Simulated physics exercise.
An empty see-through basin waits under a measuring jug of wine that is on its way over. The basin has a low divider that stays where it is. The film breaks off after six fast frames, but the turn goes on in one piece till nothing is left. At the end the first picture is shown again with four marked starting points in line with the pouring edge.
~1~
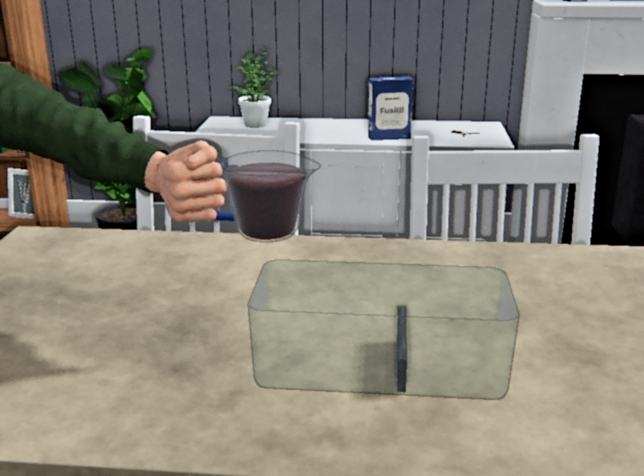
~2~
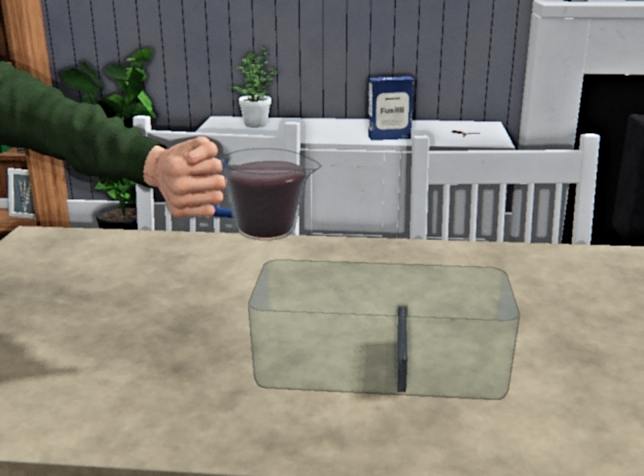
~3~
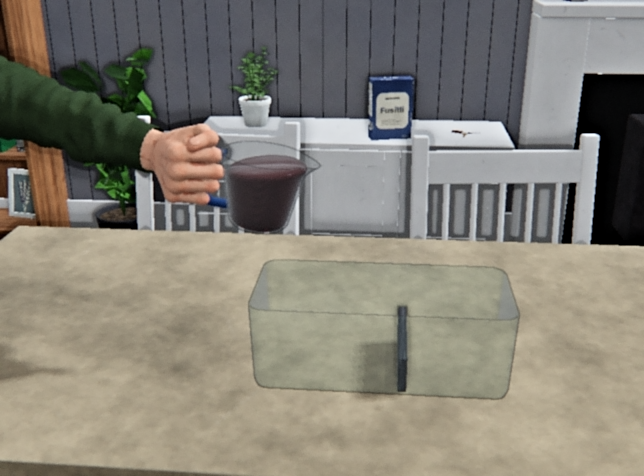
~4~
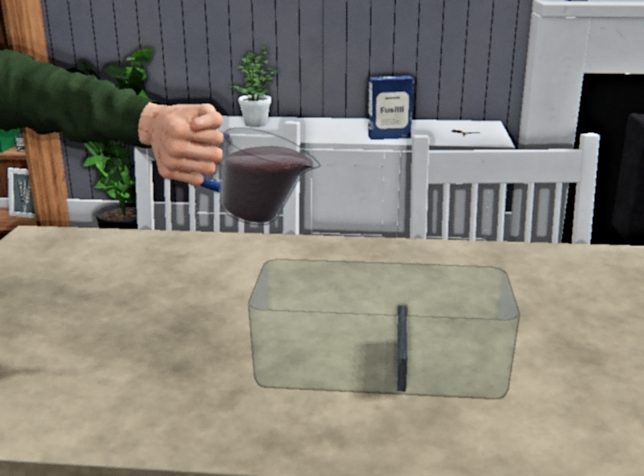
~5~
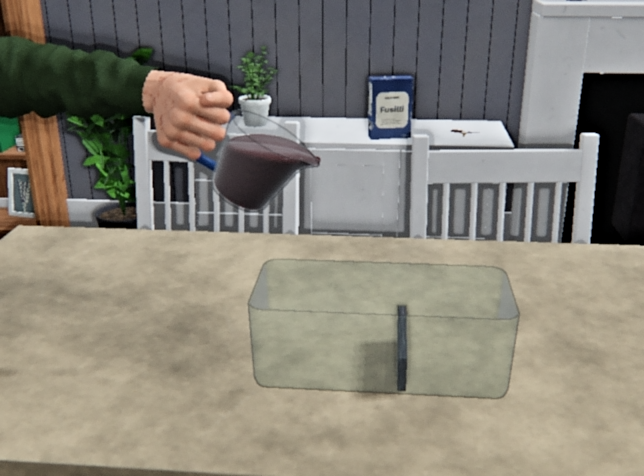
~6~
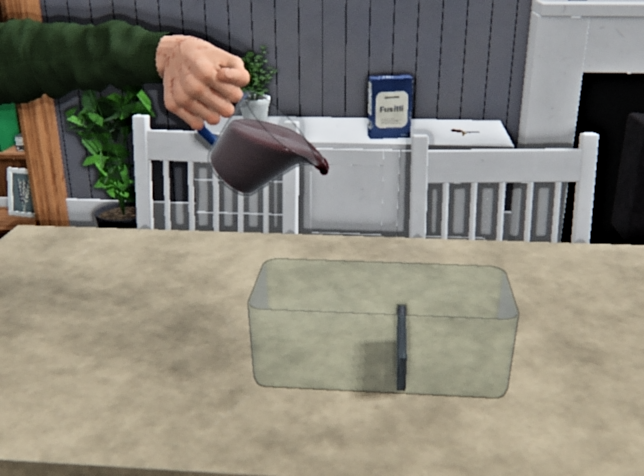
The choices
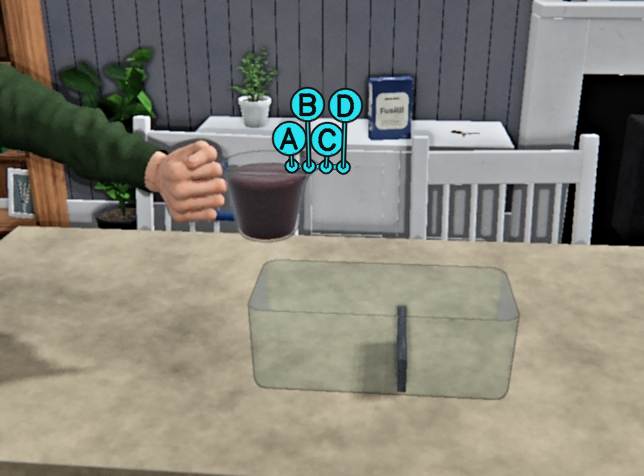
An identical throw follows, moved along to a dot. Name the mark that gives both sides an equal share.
The answer is dot B.
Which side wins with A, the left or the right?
The left one.
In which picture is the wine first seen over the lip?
Picture 5.
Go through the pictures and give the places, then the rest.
Upright, lip at (320, 166); basin from (254, 383) to (508, 396); top of the wall at (403, 331); nothing has left yet, in the first picture.
Tipped about 2°, lip at (320, 166); nothing has left yet, in the second picture.
Tipped about 8°, lip at (320, 166); nothing has left yet, in the third picture.
Tipped about 18°, lip at (319, 165); nothing has left yet, in the fourth picture.
Tipped about 30°, lip at (318, 165); wine is over the lip, down to (318, 165), in the fifth picture.
Tipped about 44°, lip at (317, 164); wine is over the lip, down to (325, 171), in the sixth picture.
On the marked copy, A at (291, 165); B at (309, 166); C at (326, 166); D at (343, 167).
With A, about 85 % ends left of the wall and 7 % right of it; 8 % is lost outside.
With B, about 57 % ends left of the wall and 40 % right of it; 4 % is lost outside.
With C, about 28 % ends left of the wall and 64 % right of it; 8 % is lost outside.
With D, about 19 % ends left of the wall and 71 % right of it; 11 % is lost outside.
